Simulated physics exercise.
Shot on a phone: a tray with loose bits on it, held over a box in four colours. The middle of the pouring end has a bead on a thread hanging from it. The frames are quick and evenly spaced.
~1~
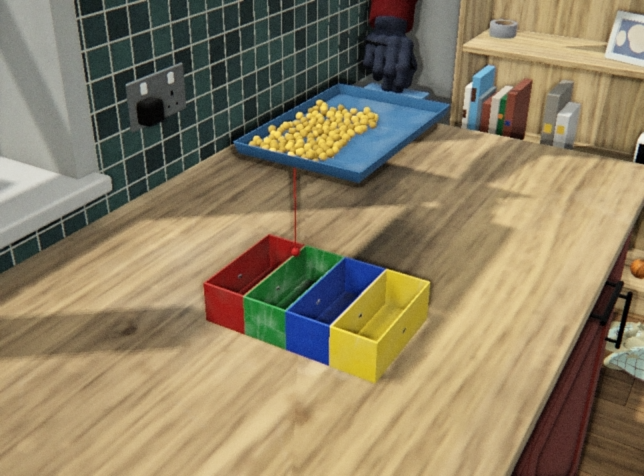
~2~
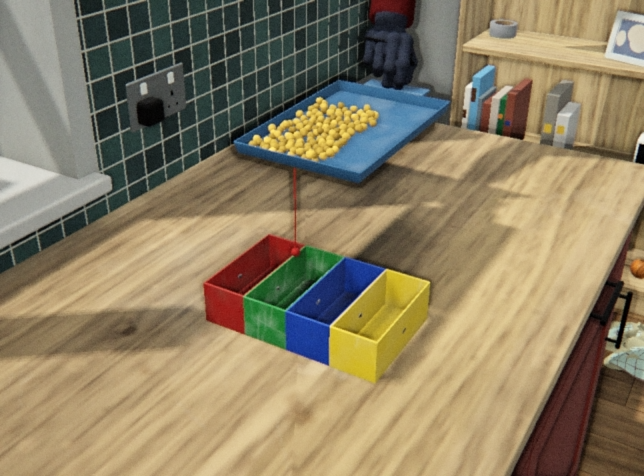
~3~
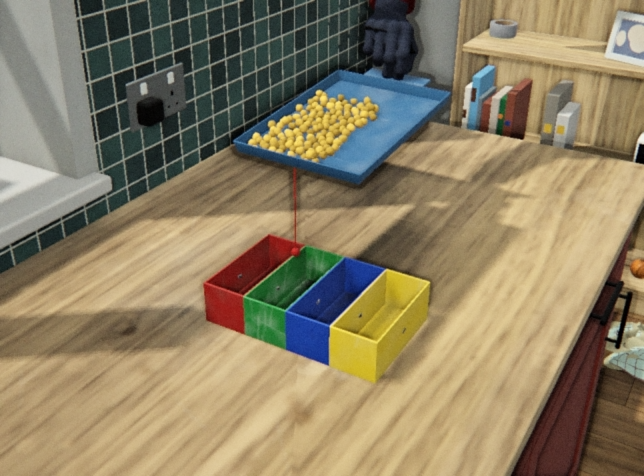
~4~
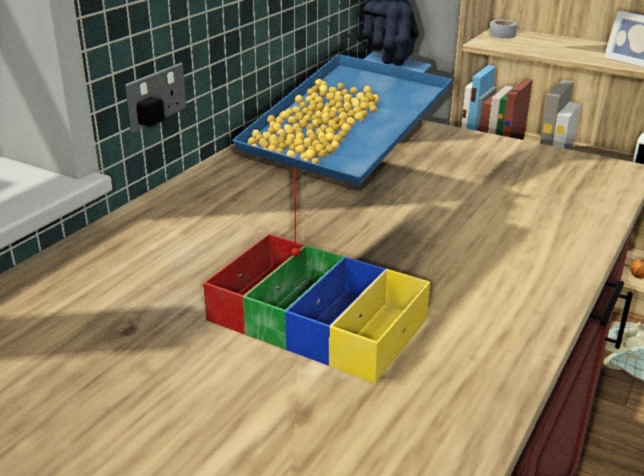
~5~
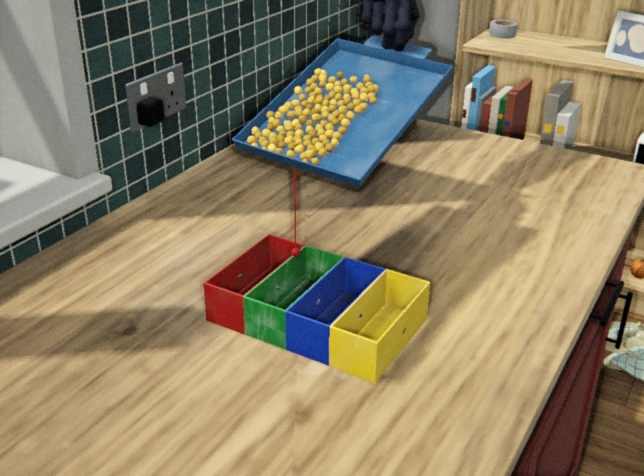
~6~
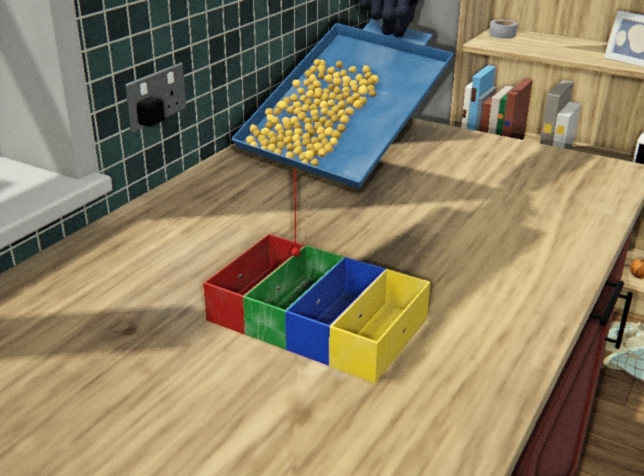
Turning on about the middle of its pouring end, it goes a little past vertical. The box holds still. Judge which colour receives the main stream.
Receiving the main stream: Blue.
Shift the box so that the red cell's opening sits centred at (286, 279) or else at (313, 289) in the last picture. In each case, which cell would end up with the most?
Try 1 - green. Try 2 - that red cell.
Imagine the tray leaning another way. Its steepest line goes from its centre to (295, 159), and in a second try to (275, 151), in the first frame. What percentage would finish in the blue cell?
About 10 % and about 0 %.
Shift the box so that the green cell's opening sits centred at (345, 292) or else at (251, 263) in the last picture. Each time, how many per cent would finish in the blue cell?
It would be near 0 per cent first and near 30 per cent second.
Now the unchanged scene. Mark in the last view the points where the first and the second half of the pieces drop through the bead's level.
I'd say close to (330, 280) at first and close to (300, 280) later on.
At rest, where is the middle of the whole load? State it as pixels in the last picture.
Roughly pixel (314, 328).
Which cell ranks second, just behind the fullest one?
Place 2: Green.
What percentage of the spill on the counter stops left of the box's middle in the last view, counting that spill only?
50 per cent, about.
Just after the last frame, tray tipped steeply; almost all on the tray; just a few falling or outside the box.
A moment on, tray tipped past a quarter turn; roughly two thirds on the tray; about a tenth in the blue cell; just a few in the yellow cell; just a few in the green cell; just a few in the red cell; roughly a quarter falling or outside the box.
Further on, tray tipped past a quarter turn; roughly half in the blue cell; roughly a quarter in the green cell; about a tenth in the red cell; about a tenth in the yellow cell; about a tenth falling or outside the box.
When it is over, tray tipped past a quarter turn; roughly half in the blue cell; roughly a quarter in the green cell; about a tenth in the red cell; about a tenth in the yellow cell; about a tenth outside the box.
